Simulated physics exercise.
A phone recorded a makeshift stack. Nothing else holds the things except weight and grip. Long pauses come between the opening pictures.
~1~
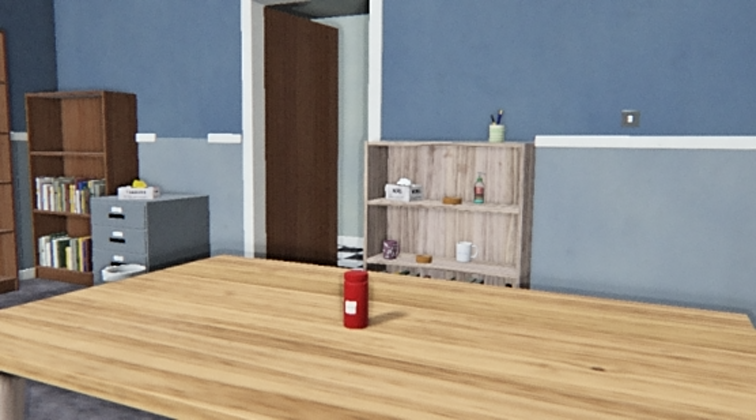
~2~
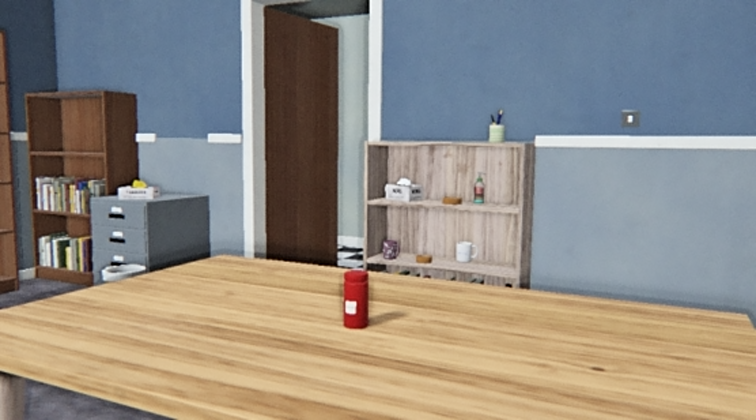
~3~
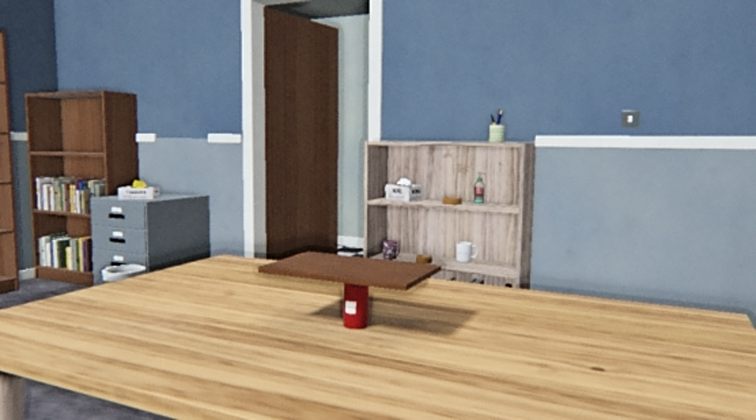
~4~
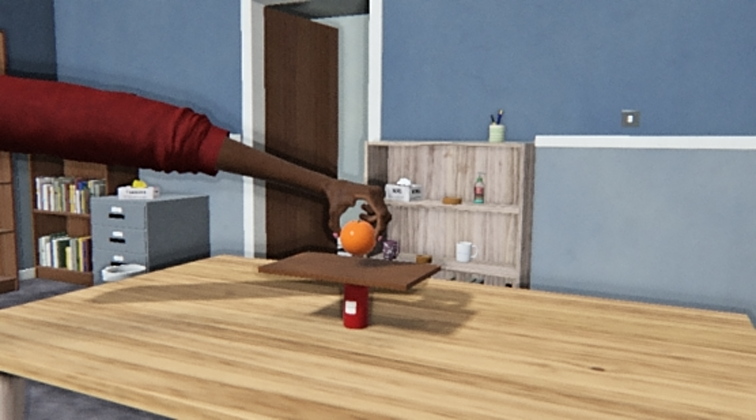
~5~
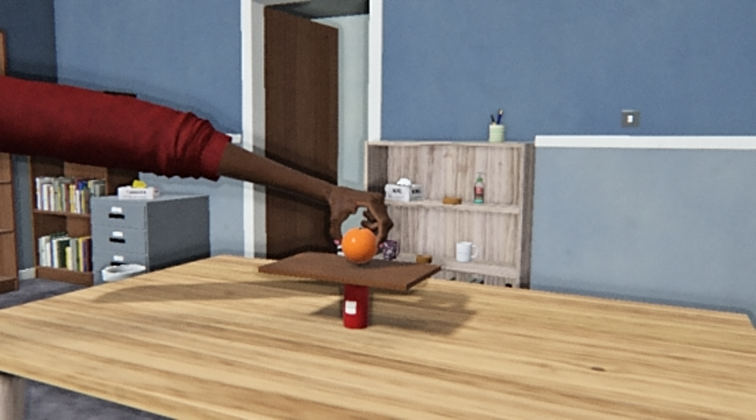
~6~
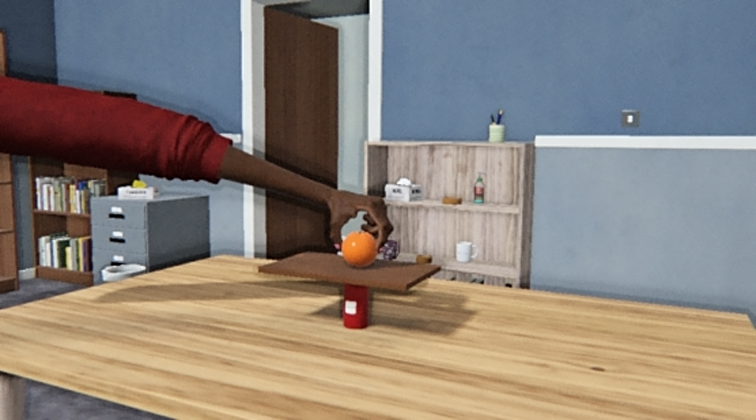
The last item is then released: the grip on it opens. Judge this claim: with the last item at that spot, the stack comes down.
The claim is wrong.
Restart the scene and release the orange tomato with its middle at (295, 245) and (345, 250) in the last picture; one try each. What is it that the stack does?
Result of try one is that it tips over, and of try two that it stays stable.
Then, 0.20 s past the last view, nothing moves.
Then, 0.50 s past the last view, orange tomato resting near (360, 250).
Finally, all 3 still in place. Final places as the last picture's camera would see them, orange tomato near (360, 250). The stack keeps its balance.
